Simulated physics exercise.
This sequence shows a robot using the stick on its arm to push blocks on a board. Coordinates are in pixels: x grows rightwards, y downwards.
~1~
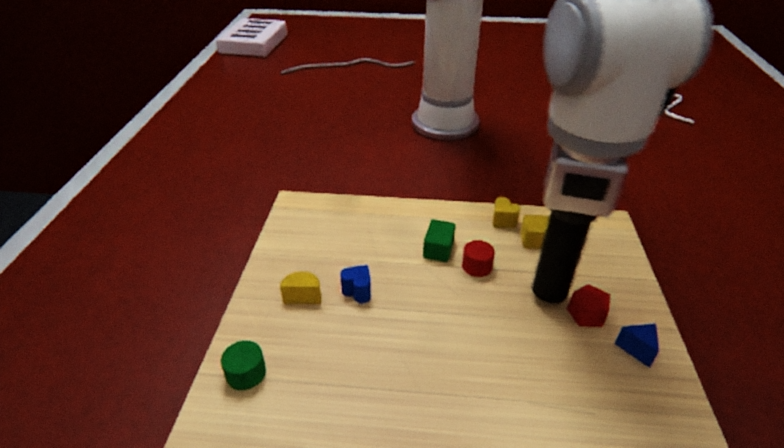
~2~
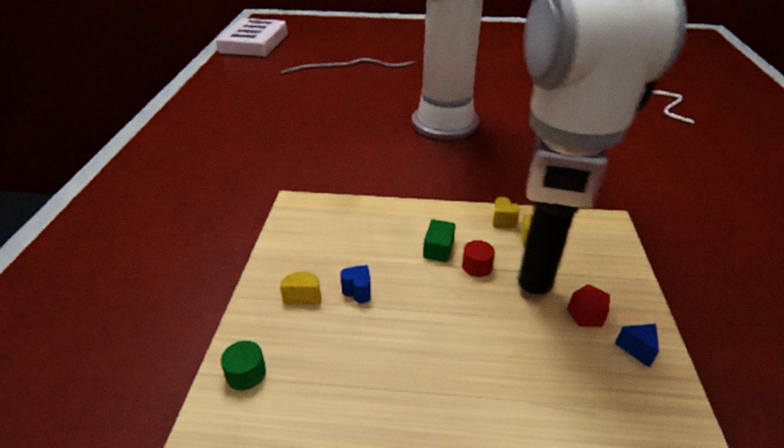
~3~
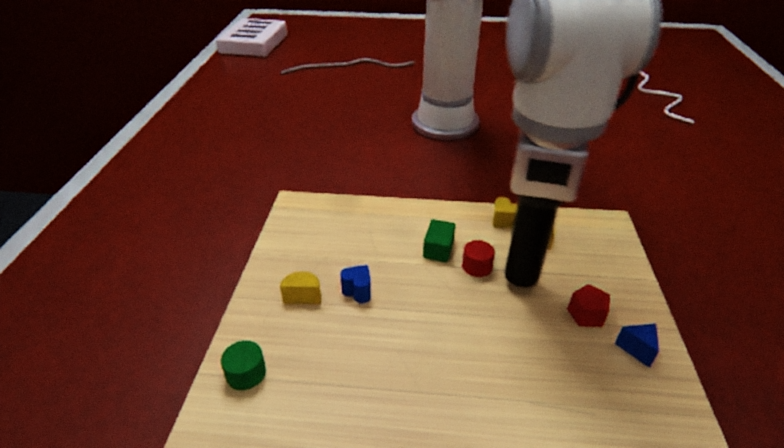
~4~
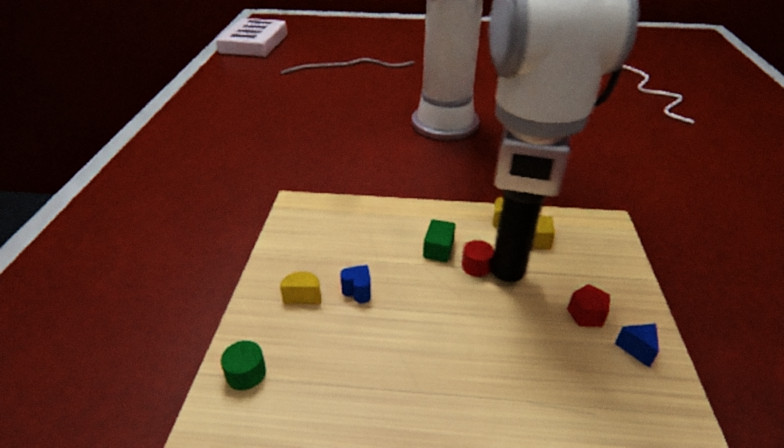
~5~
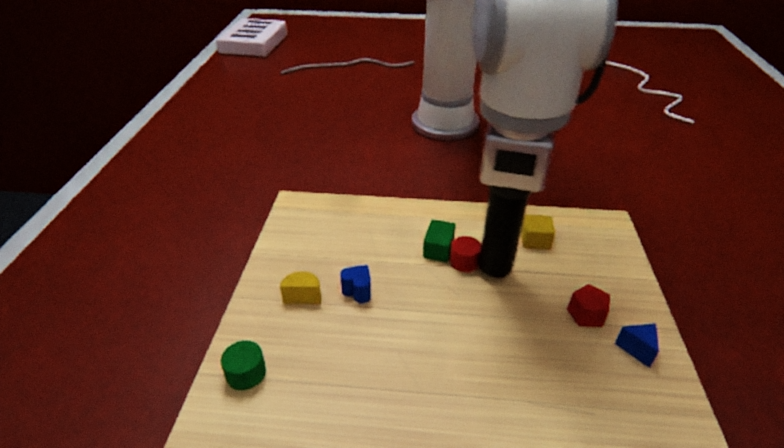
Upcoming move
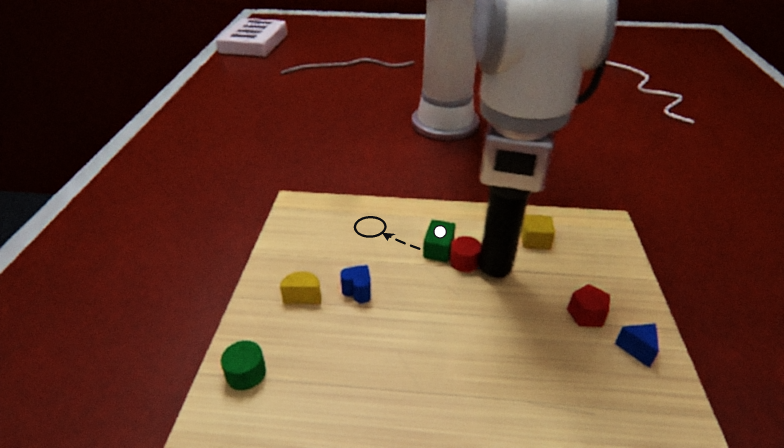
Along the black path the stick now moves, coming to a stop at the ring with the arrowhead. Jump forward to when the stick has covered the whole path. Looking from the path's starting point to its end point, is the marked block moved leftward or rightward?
The marked block is shifted sideways to the right, facing along the path from start to end.
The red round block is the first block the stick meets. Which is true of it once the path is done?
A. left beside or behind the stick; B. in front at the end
That would be A.
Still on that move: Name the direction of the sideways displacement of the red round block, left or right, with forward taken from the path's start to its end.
Its sideways move is to the left.
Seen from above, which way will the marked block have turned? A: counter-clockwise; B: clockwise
B.
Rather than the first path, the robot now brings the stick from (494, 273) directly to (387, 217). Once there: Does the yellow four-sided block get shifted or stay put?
That block will keep its spot.
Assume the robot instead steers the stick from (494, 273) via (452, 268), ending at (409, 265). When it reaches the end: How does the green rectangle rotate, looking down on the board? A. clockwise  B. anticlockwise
Choice A: Clockwise.
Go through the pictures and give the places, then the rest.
In the first frame, stick tip (550, 290); block tops, green rectangle (440, 232); red round block (480, 250); yellow four-sided block (539, 223).
In the second frame, stick (536, 282); blocks unchanged.
In the third frame, stick (522, 275); blocks unchanged.
In the fourth frame, stick (508, 270); blocks unchanged.
In the fifth frame, stick (496, 266); green rectangle (440, 232); red round block (467, 245); yellow four-sided block (539, 223).
Path on the board, from (494, 273) by way of (427, 251) to (370, 227); the dot is on the green rectangle.
On the path given first. One third of the way, stick (449, 251); green rectangle (409, 218), turned 65° clockwise; red round block (419, 235).
Two thirds of the way, stick (406, 237); green rectangle (399, 210), turned 70° clockwise; red round block (376, 231).
At the end, stick (370, 220); green rectangle (393, 200), turned 105° clockwise; red round block (358, 230); yellow four-sided block in place.
